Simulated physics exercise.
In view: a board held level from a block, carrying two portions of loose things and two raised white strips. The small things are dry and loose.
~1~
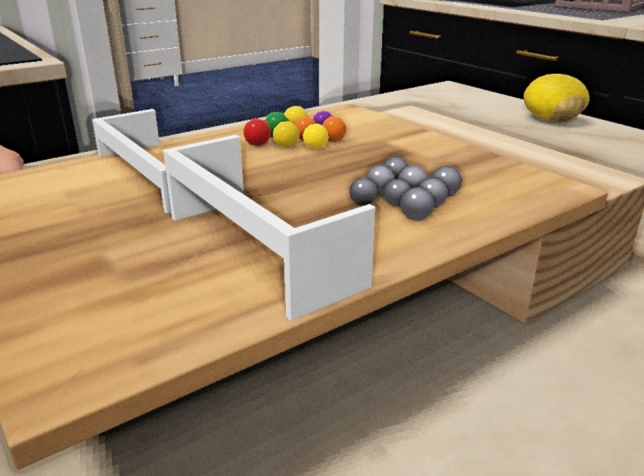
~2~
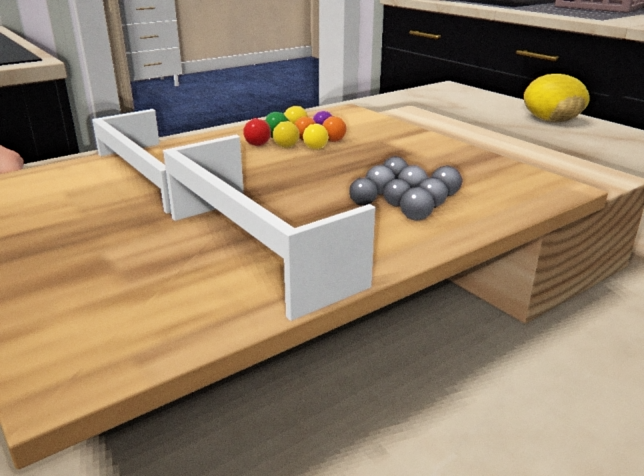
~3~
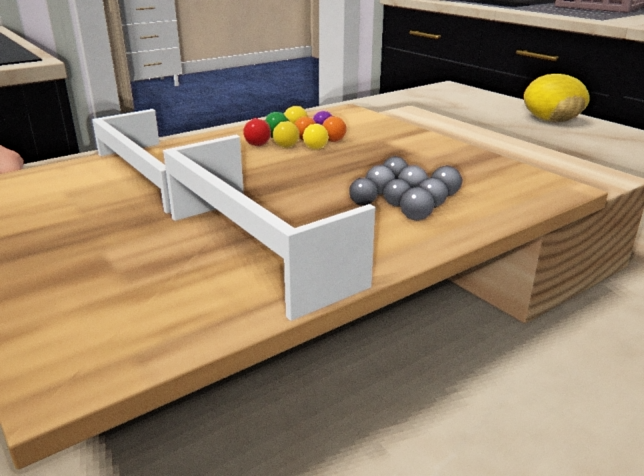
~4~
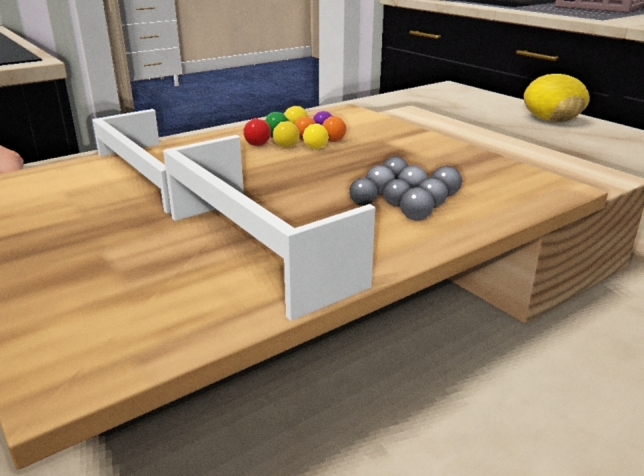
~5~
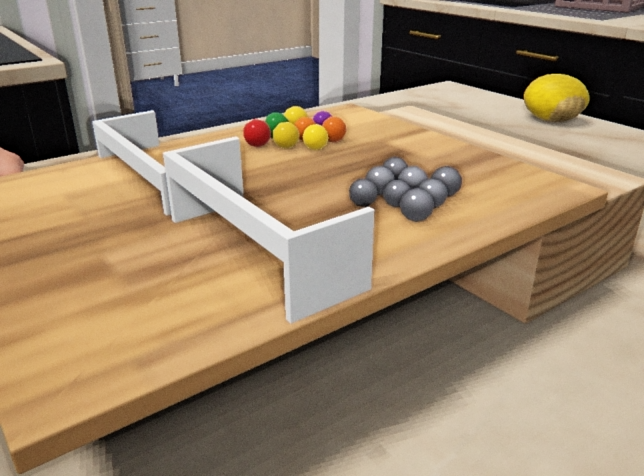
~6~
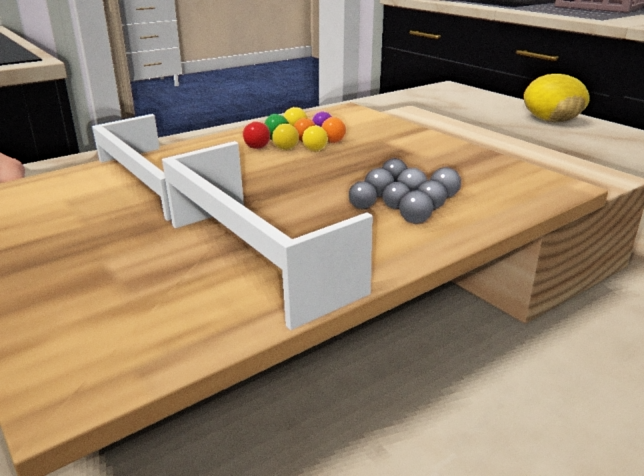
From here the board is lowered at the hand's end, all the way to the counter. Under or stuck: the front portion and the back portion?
Result: The front portion carries on; the back portion is halted.
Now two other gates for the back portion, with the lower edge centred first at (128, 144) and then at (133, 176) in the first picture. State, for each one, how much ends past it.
Roughly 100 percent first and 0 percent second.
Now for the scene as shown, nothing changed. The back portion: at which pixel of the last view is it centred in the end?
Near (154, 216), roughly.
Then, 0.21 s after the last picture, board sloping at 6°; front portion where it was; back portion where it was.
Then, 0.48 s after the last picture, board sloping at 13°; front portion on its way down; back portion on its way down.
Then, 0.76 s after the last picture, board resting at 14°; front portion all past its gate; back portion has reached its gate.
At rest, board resting at 14°; front portion all past its gate; back portion gathered behind its gate.
